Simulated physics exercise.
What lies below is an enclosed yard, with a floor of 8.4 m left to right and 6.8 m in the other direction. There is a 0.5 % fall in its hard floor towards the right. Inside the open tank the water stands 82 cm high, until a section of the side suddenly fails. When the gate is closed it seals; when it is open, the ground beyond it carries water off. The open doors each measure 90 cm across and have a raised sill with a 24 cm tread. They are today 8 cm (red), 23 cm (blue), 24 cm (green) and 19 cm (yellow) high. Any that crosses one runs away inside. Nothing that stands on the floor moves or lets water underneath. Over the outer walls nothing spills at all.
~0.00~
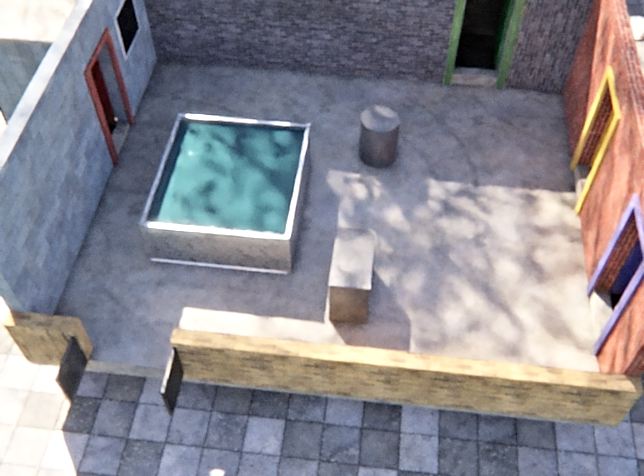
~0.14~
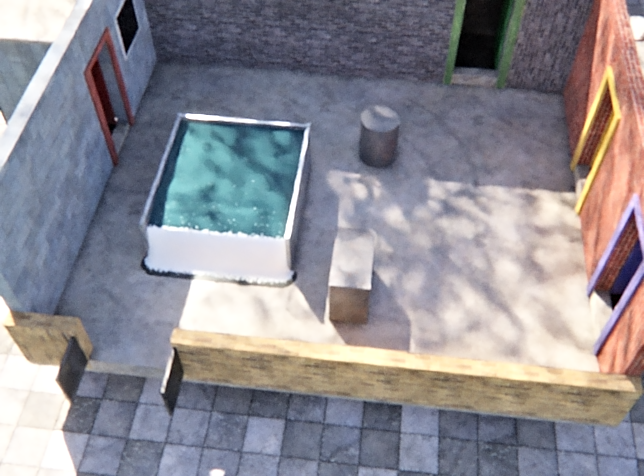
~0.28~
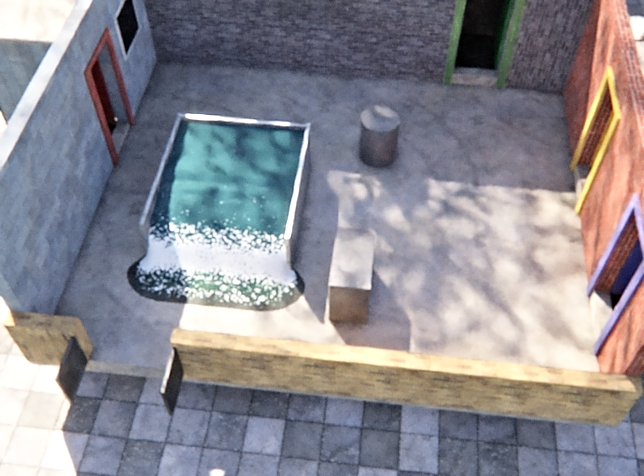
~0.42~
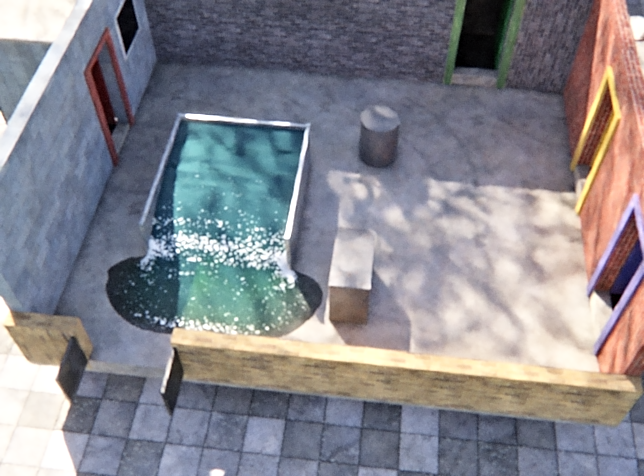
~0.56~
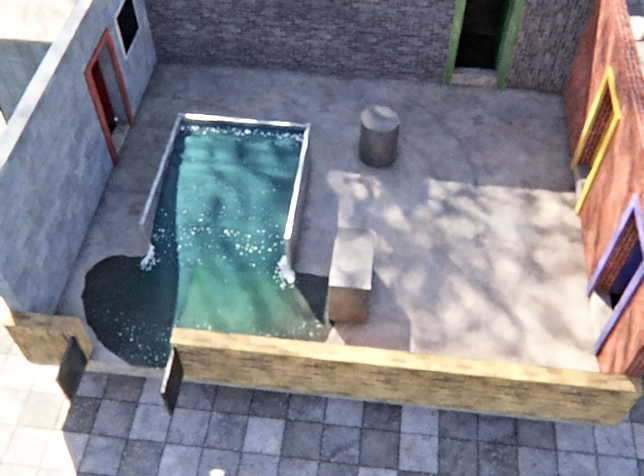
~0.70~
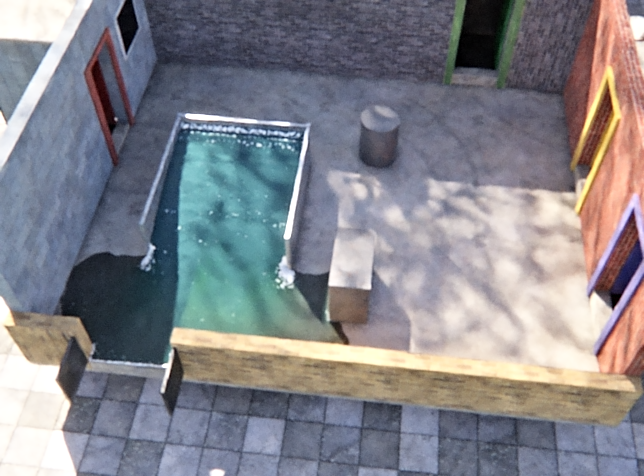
Water pours from the front of an open tank and spreads across the yard floor.
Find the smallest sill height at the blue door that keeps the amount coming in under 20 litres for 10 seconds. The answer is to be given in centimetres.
The smallest height is roughly 21 cm.
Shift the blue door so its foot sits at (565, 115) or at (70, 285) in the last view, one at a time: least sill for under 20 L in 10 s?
In turn: Roughly 8.0 cm, roughly 12.5 cm.
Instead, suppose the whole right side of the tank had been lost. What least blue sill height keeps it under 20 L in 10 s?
About 22 cm.
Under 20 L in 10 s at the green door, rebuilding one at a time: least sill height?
Green door - some 8.0 centimetres.
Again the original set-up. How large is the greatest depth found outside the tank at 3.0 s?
38 cm.
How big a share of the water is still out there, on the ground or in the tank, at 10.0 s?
Remaining share: Around 62 %.
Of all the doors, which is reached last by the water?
The answer is the green door.
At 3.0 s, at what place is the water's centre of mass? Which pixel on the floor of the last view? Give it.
I'd say around (267, 282).
After 1.4 s water covers 15 % of the floor, deepest (57 cm) near (208, 348); it has not reached the blue door.
After 3.0 s water covers 40 % of the floor, deepest (38 cm) near (44, 340); 29 cm at the blue door, 0 litres in over its 23 cm sill.
After 10.0 s water covers 95 % of the floor, deepest (12 cm) near (314, 152); 6 cm at the blue door, 9 litres in over its 23 cm sill.
At the blue door as built, the water arrived by 2.5 s and peaked near 29 cm at 3.0 s.
With a sill of 18.5 cm, 35 litres would have come in within the 10 s; with 24.5 cm, 5 litres. So under 20 litres takes about 21 cm.
